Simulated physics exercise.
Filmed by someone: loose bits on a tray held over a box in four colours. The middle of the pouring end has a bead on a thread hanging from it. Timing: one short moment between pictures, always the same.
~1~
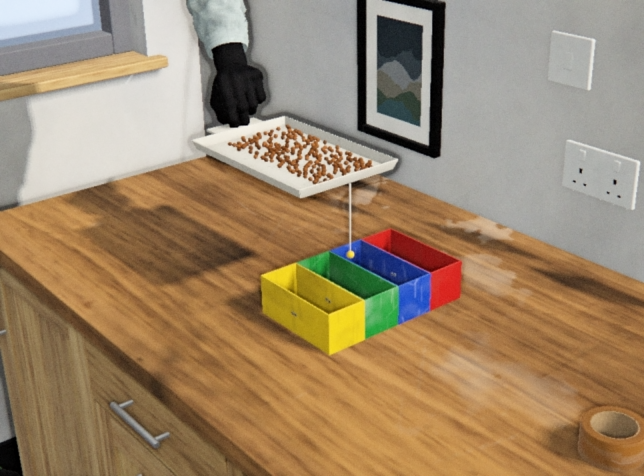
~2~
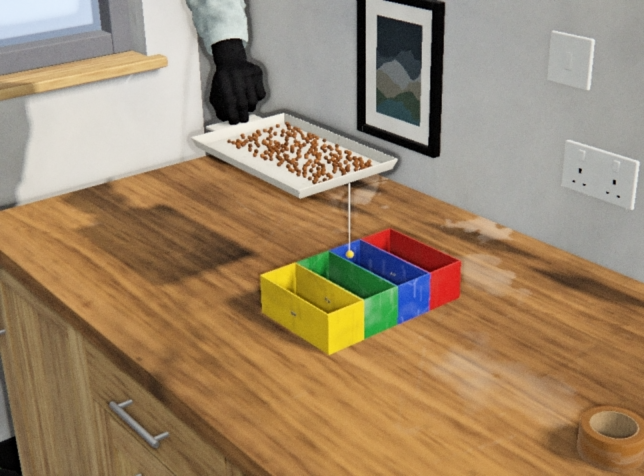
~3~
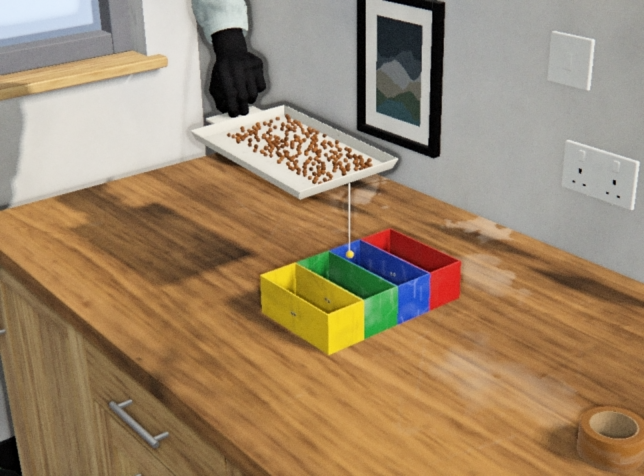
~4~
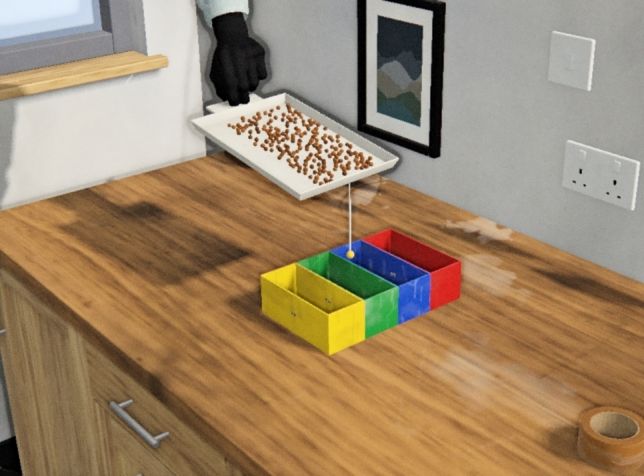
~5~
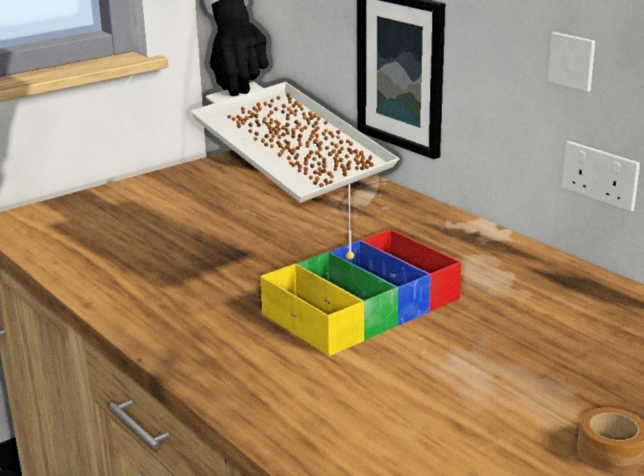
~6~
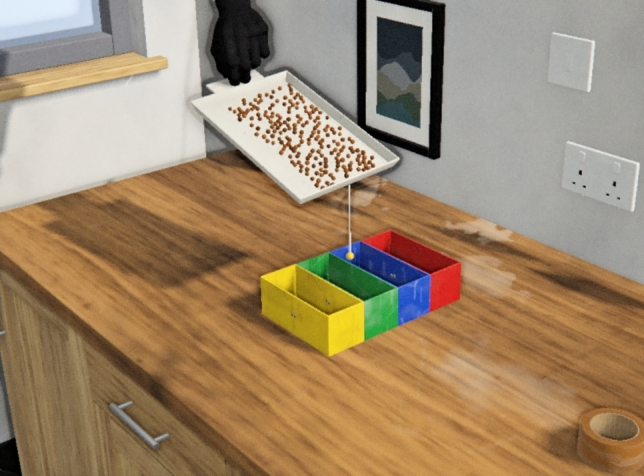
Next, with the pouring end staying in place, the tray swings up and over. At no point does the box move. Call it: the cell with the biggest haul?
The yellow compartment.
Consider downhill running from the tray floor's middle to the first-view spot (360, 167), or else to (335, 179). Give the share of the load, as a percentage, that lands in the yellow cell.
The first try gives close to 0 per cent, the second close to 20 per cent.
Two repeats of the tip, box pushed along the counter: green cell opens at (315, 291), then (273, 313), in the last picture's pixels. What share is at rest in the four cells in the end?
100 and 90 in a hundred, in turn.
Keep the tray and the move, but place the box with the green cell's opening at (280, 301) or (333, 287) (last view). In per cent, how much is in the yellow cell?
It would be roughly 0 per cent, followed by roughly 20 per cent.
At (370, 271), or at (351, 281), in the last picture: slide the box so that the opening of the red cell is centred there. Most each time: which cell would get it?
Run one gives the blue one; run two gives the cell in blue.
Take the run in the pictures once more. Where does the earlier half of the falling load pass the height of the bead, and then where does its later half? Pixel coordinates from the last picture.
First part (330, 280), rest (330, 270).
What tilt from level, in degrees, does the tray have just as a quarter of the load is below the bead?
That happens at close to 65 degrees.
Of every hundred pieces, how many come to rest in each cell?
The yellow cell holds about 60 %, the green cell about 30 %, the blue cell about 10 % and the red cell about 0 %.
Soon after the last picture, tray tipped steeply; about two thirds on the tray; a small part in the yellow cell; a stray few in the green cell; about a quarter falling or outside the box.
A little later, tray tipped right over; a small part on the tray; about a third in the yellow cell; about a quarter in the green cell; a small part in the blue cell; about a quarter falling or outside the box.
Later still, tray tipped past a quarter turn; about half in the yellow cell; about a third in the green cell; a small part in the blue cell; a stray few falling or outside the box.
At rest, tray tipped past a quarter turn; about half in the yellow cell; about a third in the green cell; a small part in the blue cell; none in the red cell; a stray few outside the box.
